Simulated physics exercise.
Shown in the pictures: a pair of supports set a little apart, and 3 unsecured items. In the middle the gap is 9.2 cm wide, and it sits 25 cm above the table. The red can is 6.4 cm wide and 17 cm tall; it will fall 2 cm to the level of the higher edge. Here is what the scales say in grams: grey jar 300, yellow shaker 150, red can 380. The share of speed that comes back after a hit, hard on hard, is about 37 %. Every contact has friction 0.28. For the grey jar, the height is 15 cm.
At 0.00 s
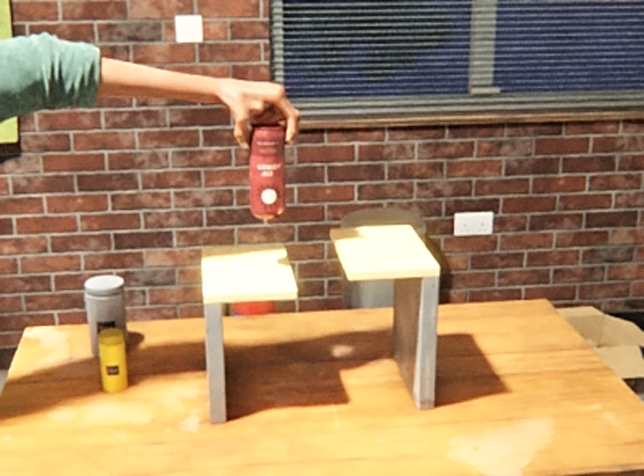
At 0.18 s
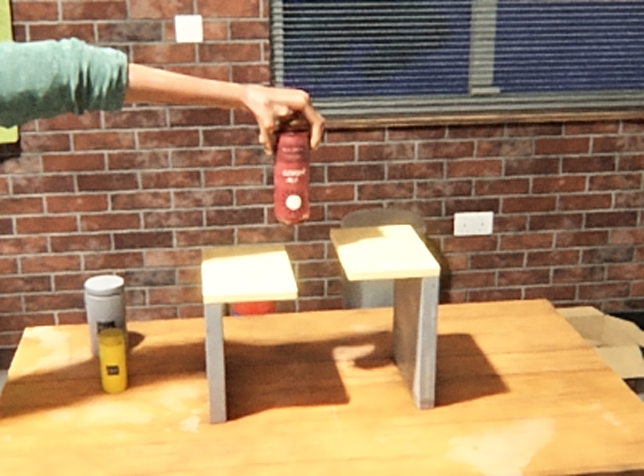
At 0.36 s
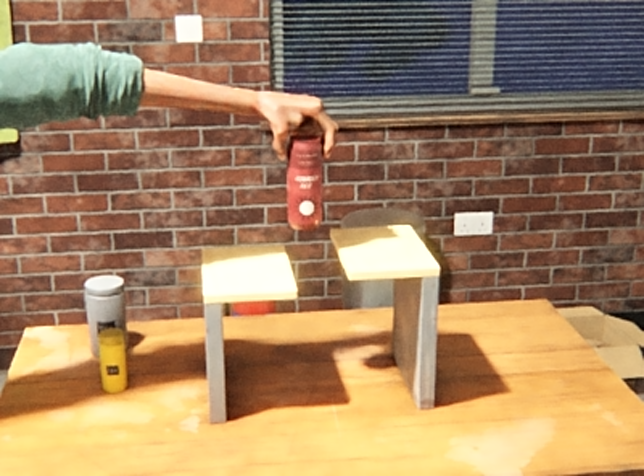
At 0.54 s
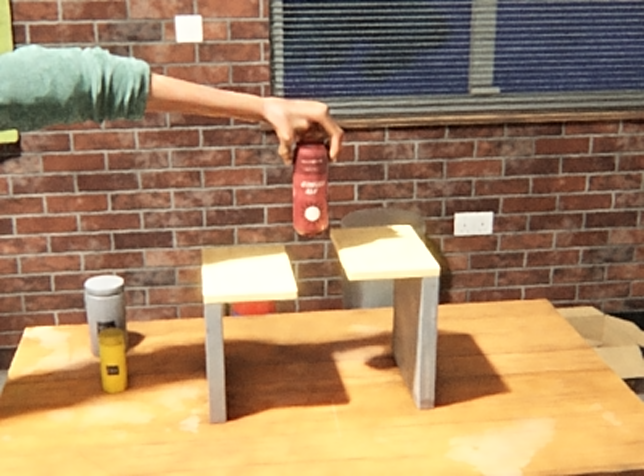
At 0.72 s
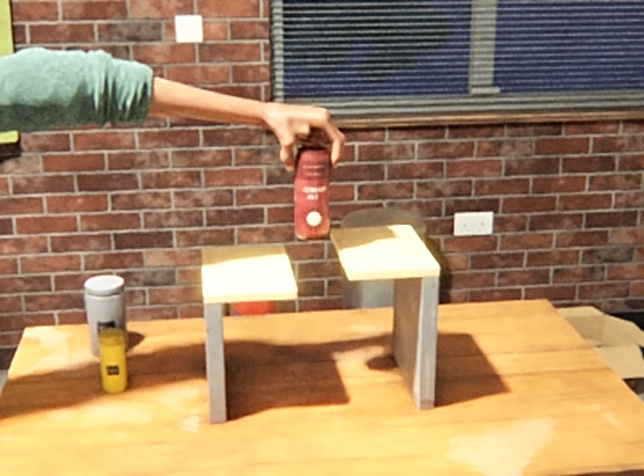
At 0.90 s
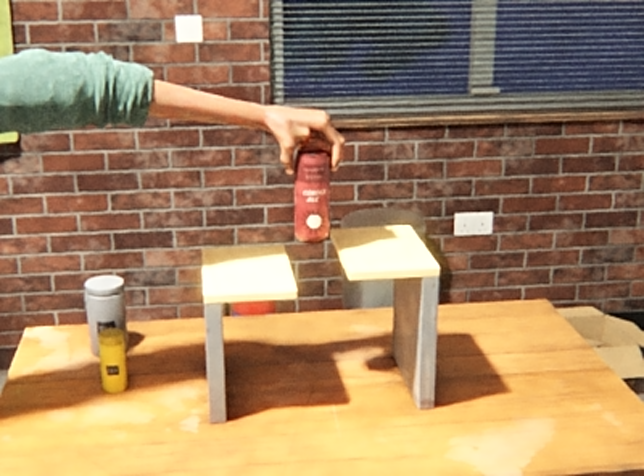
A hand in a green sleeve, reaching in from the left, holds a red can by its top and carries it rightward and slightly down, slowing until it hovers almost still above the gap between two supports. The supports, grey uprights with pale yellow tops, stand on a wooden table, with a grey jar and yellow shaker at left. The fixed, slightly raised front view shows a brick wall and blinds behind.
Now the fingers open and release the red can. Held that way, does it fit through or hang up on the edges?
Falls clear.
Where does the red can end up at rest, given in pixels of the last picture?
End position, around (313, 347).
After 1.10 s, red can slid 5 cm near (312, 222).
After 1.20 s, red can slid 20 cm near (313, 298).
After 1.30 s, red can slid 27 cm near (313, 332).
After 1.50 s, red can slid 30 cm near (313, 346).
At rest (1.9 s), not toppled but over 4 cm from the start, red can; the other 2 in place, give or take 4 cm. Seen from the same camera at the end, red can near (313, 347). The can drops through.
